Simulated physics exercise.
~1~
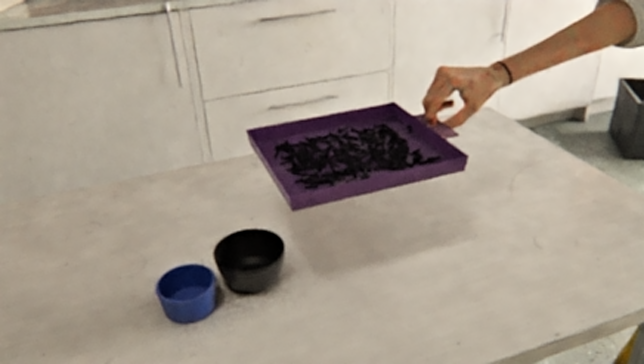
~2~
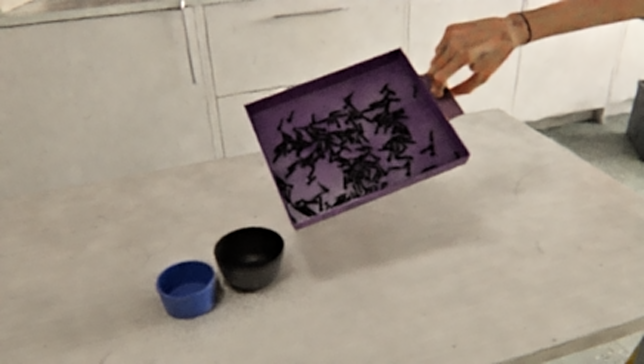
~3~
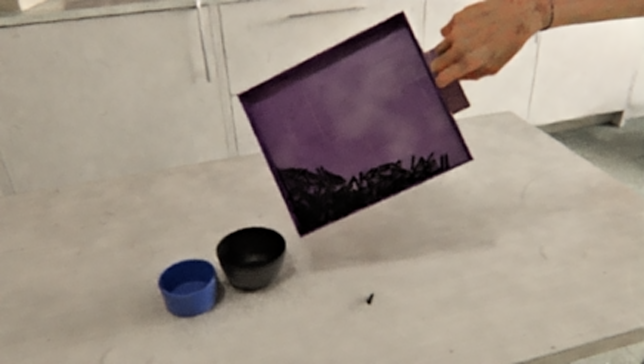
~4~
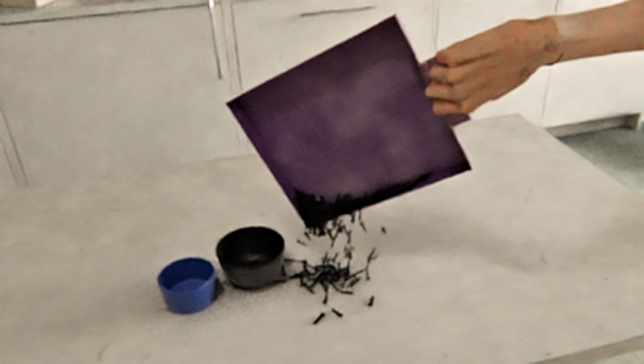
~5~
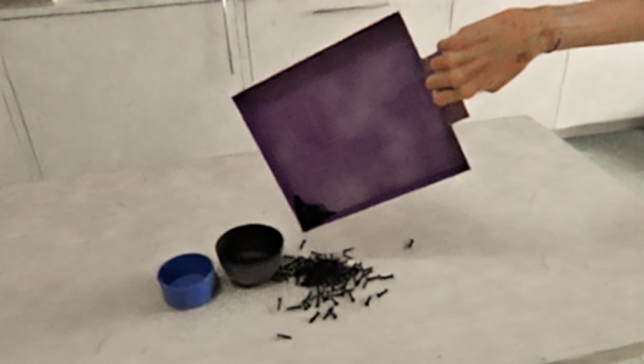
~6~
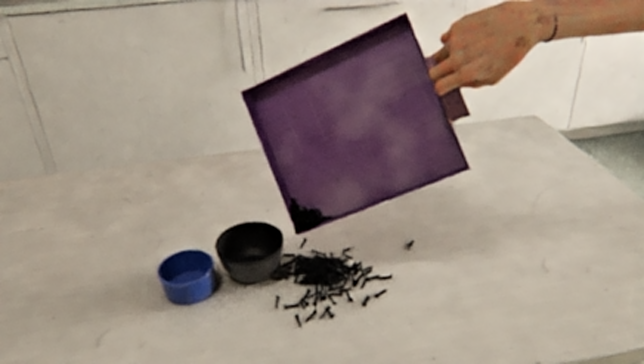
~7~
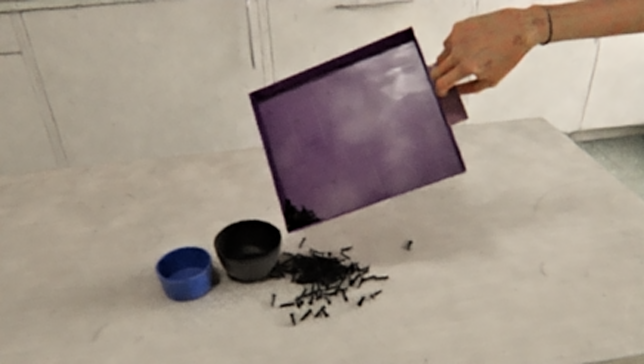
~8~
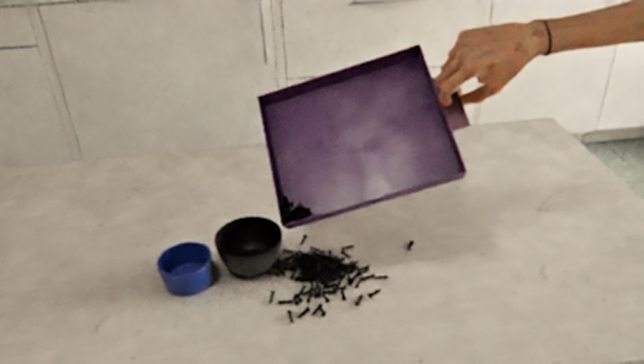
In a kitchen with pale cabinets, a light table is seen from slightly above as the view drifts gently sideways. A hand at the right holds a purple tray of small black screws above the table, with a blue dish and a black bowl standing to the lower left. The hand tips the tray steeply, and the screws slide to its lower edge. They spill onto the table just right of the black bowl, forming a scattered pile. The hand then tilts the tray partway back, leaving a small clump in its lower corner while most screws lie outside both containers.
